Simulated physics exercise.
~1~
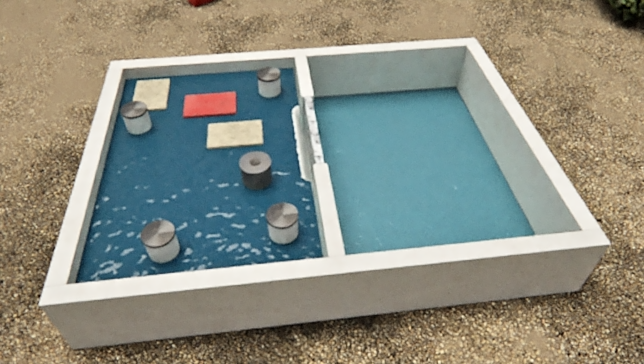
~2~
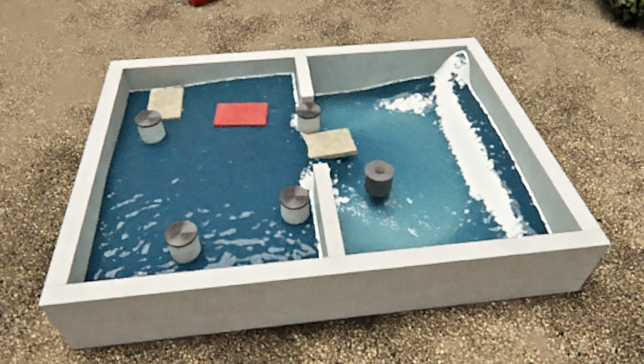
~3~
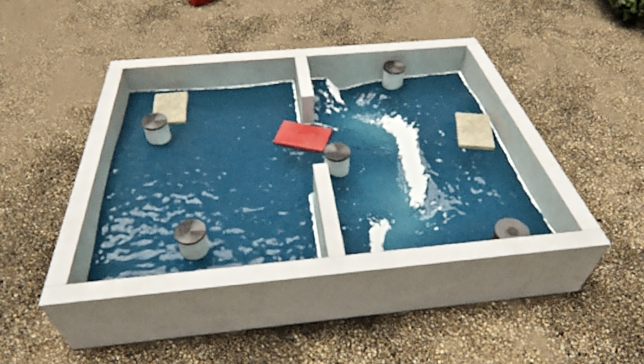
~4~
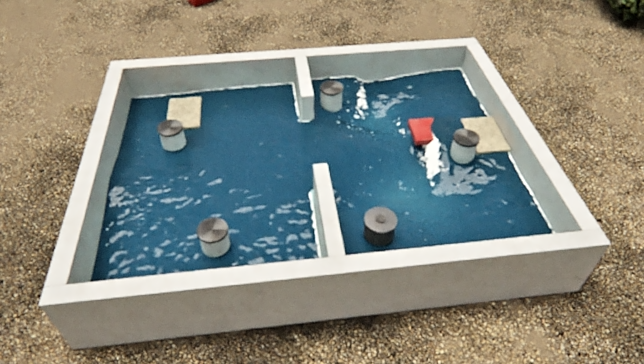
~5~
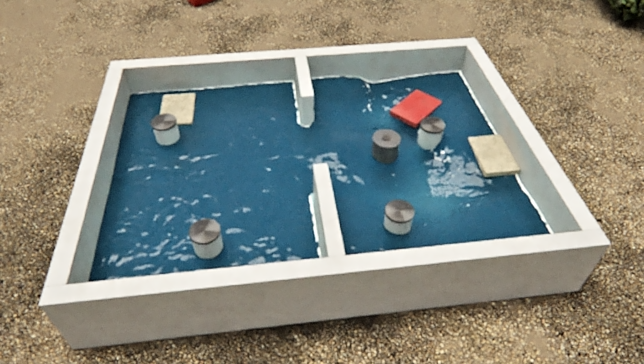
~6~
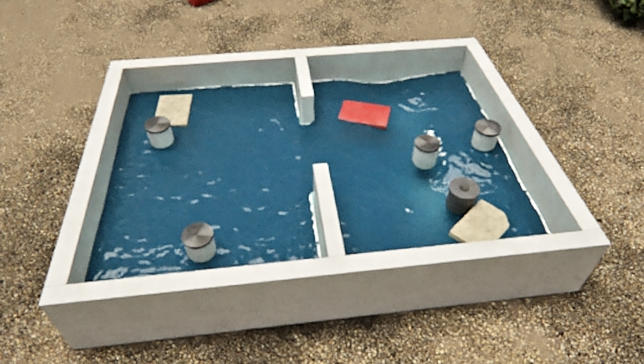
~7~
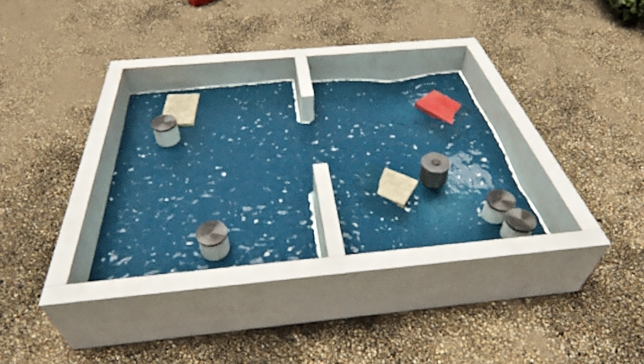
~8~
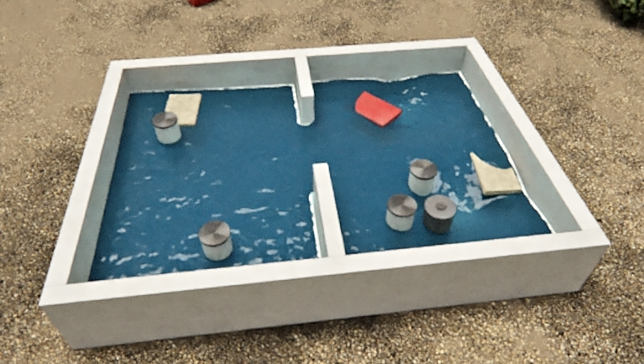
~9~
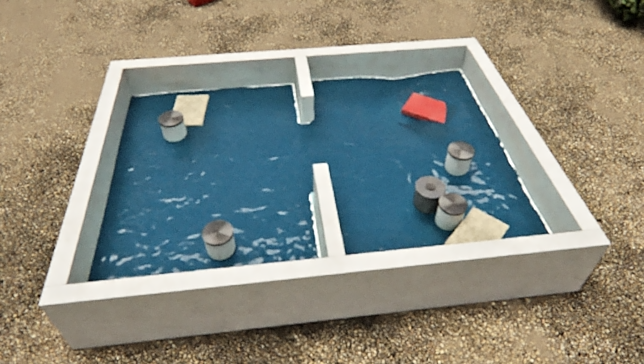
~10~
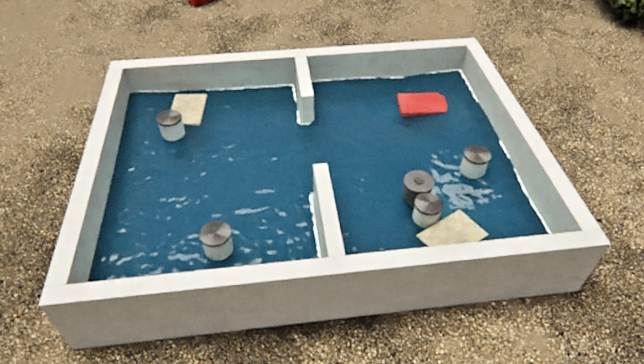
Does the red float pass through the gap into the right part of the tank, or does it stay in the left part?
The red float passes through the gap and ends up floating in the right part, near the back wall.
